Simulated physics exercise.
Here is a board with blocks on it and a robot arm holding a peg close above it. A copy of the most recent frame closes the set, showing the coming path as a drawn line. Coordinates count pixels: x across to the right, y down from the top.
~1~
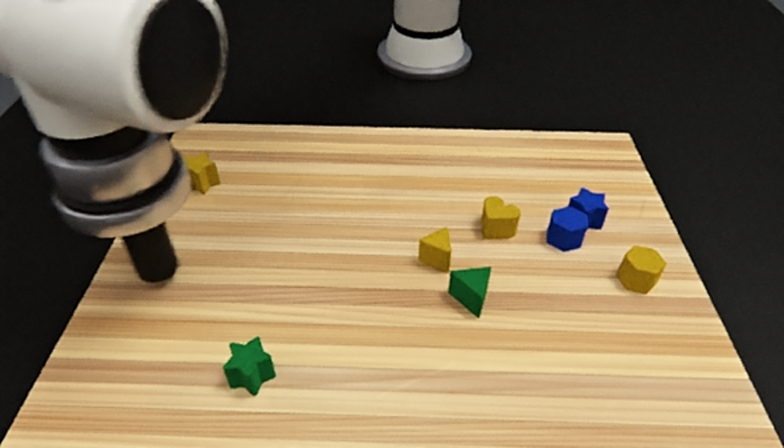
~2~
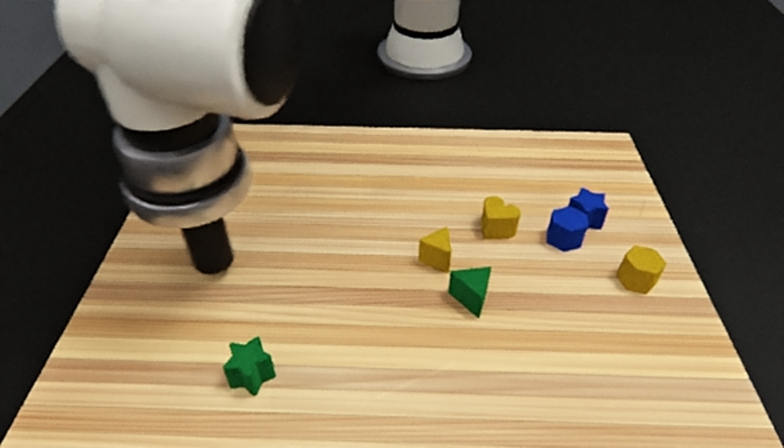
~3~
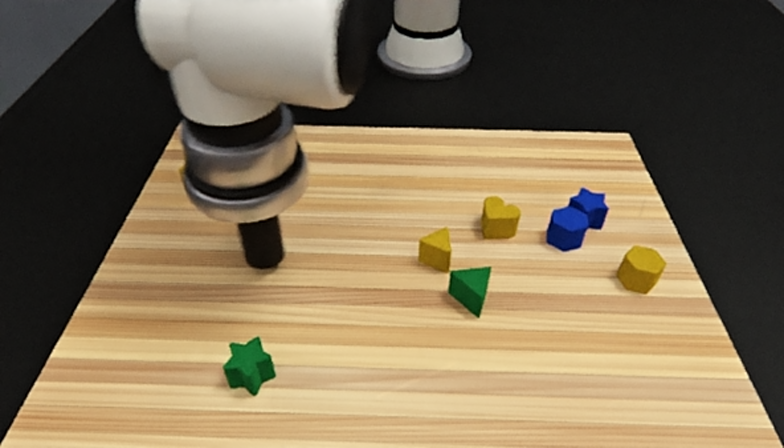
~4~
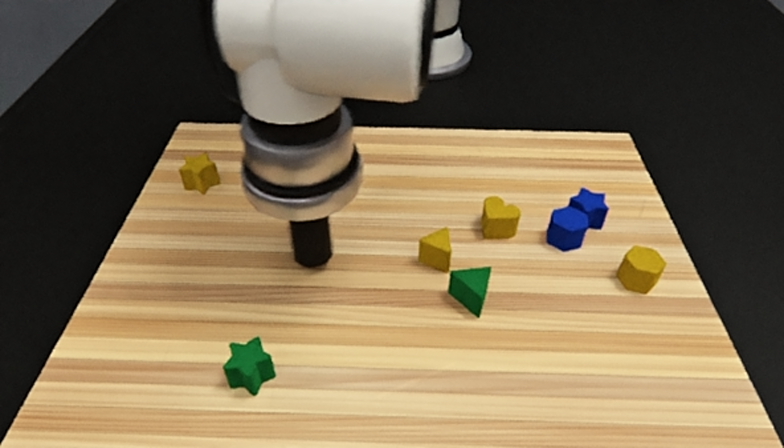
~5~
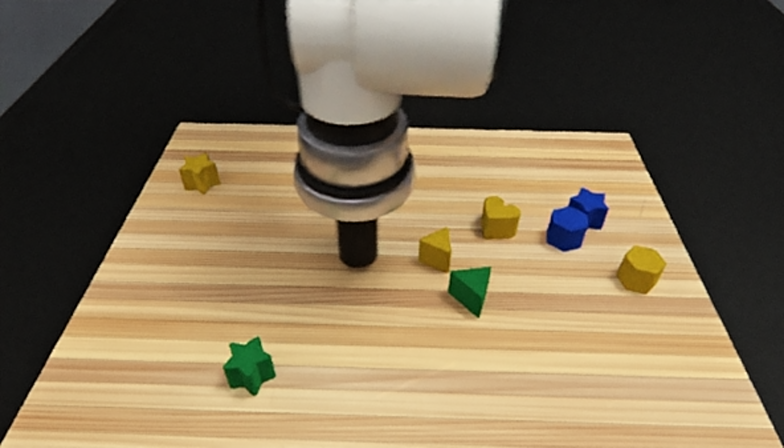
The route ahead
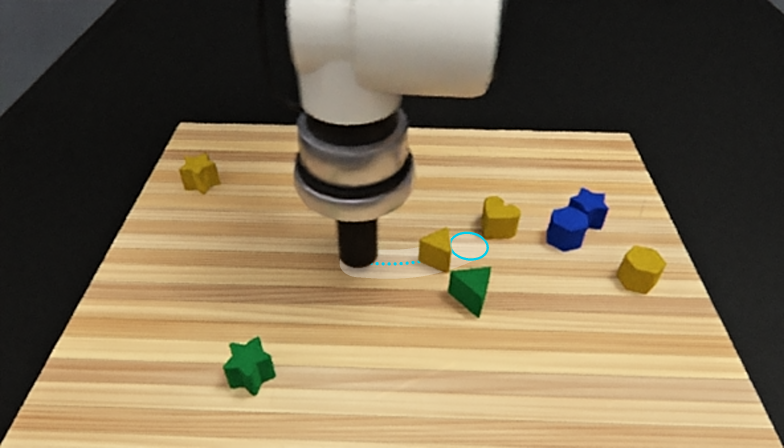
To begin with, a robot arm holds a dark peg over the left side of a wooden board scattered with yellow, green and blue blocks. The arm then moves steadily right across the board, uncovering a yellow star-shaped block behind it and nearing the yellow triangle, while every block stays still.
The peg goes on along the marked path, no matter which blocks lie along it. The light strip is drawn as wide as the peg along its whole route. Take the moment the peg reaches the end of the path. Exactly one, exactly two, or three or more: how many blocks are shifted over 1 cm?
By the end of the path, one block has moved more than about a centimetre.
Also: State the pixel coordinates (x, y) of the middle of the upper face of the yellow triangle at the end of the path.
It comes to (500, 236).
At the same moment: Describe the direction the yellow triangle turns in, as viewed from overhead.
From overhead, clockwise.
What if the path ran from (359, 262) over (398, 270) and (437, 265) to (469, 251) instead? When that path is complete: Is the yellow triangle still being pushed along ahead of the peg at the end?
Yes, that is what happens.
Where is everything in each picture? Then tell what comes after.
The first picture shows peg's lower end (159, 268); yellow triangle (439, 239); yellow heart block (500, 208).
The second picture shows peg (214, 260); blocks still.
The third picture shows peg (265, 255); blocks still.
The fourth picture shows peg (313, 254); blocks still.
The fifth picture shows peg (359, 254); yellow triangle (439, 239); yellow heart block (500, 208).
Drawn move, from (359, 262) by way of (398, 264) and (436, 258) to (469, 246).
On the path given first. One third of the way, peg (399, 255); nothing pushed yet.
Two thirds of the way, peg (437, 249); yellow triangle (474, 238), turned 30° clockwise.
At the end, peg (470, 237); yellow triangle (500, 236), turned 95° clockwise; yellow heart block still.
